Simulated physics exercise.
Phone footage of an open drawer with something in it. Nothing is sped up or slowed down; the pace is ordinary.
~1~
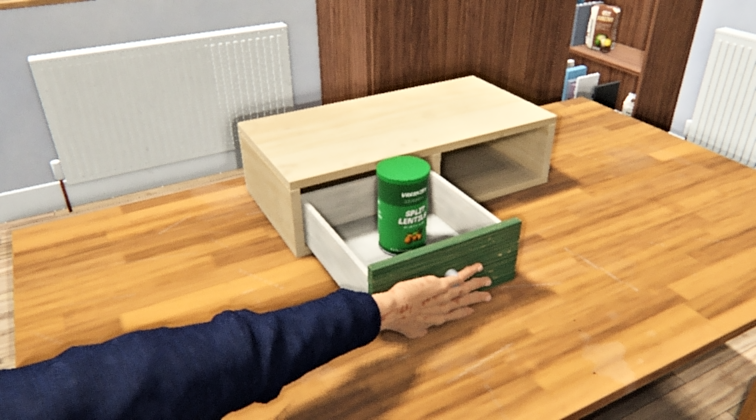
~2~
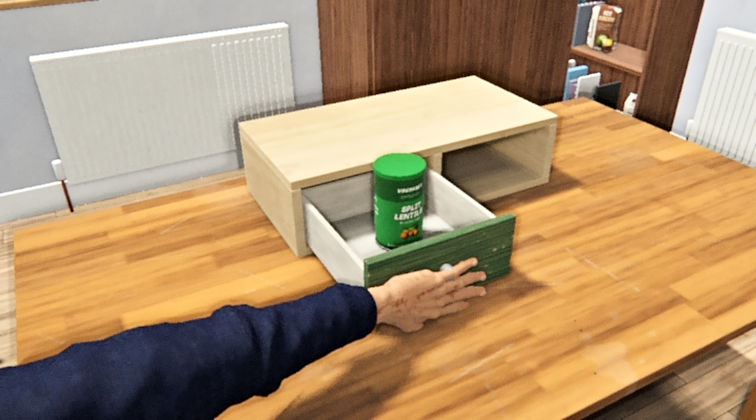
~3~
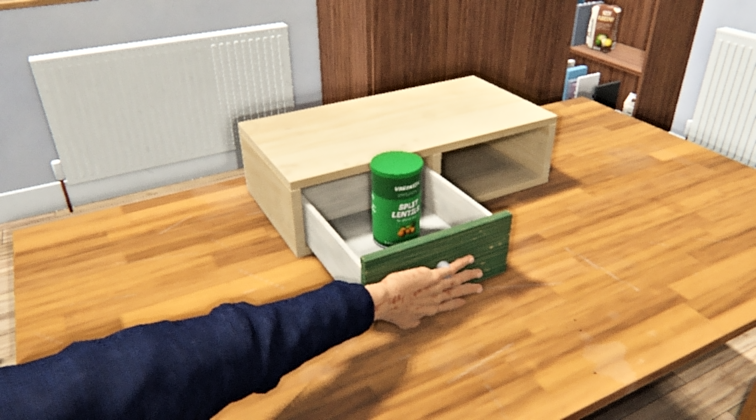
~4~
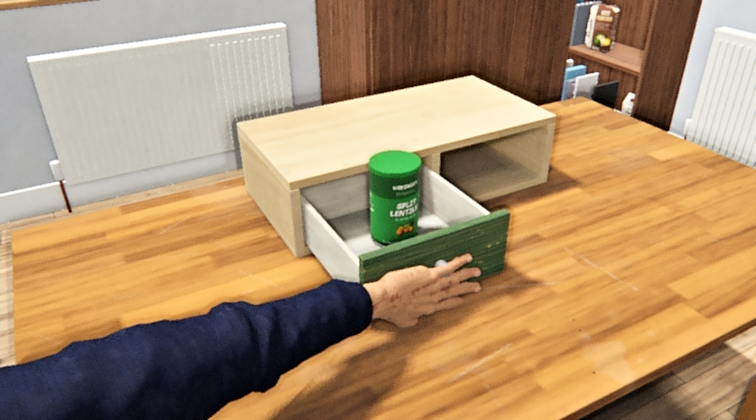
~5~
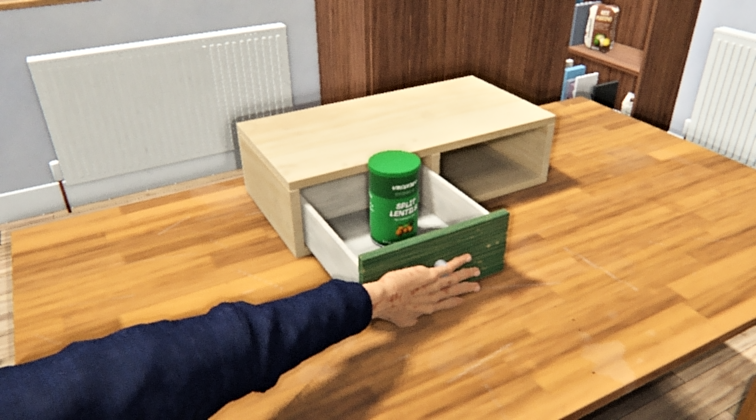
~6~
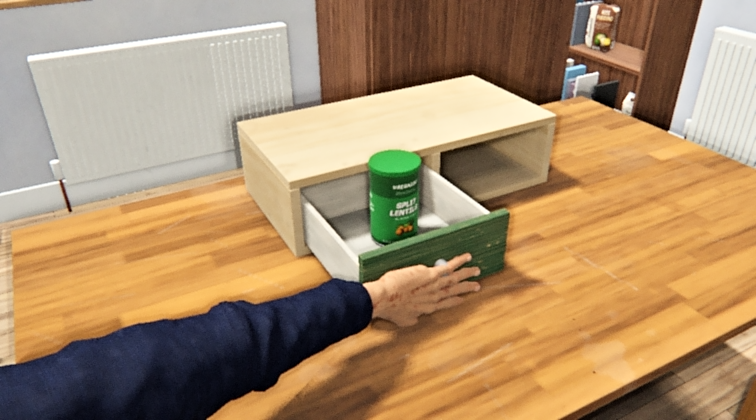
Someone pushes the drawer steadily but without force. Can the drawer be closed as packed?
Odds are the drawer stays partway out afterwards.
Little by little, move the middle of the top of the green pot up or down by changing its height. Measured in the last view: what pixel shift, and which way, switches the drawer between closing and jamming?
Shift: Approx. 24 px, direction down.
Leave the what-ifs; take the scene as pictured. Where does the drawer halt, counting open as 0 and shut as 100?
I'd say it makes it some 50 per cent of the way.
Then, 0.36 s past the last view, drawer starting in.
Then, 0.58 s past the last view, drawer about half in.
Finally, the drawer jams.
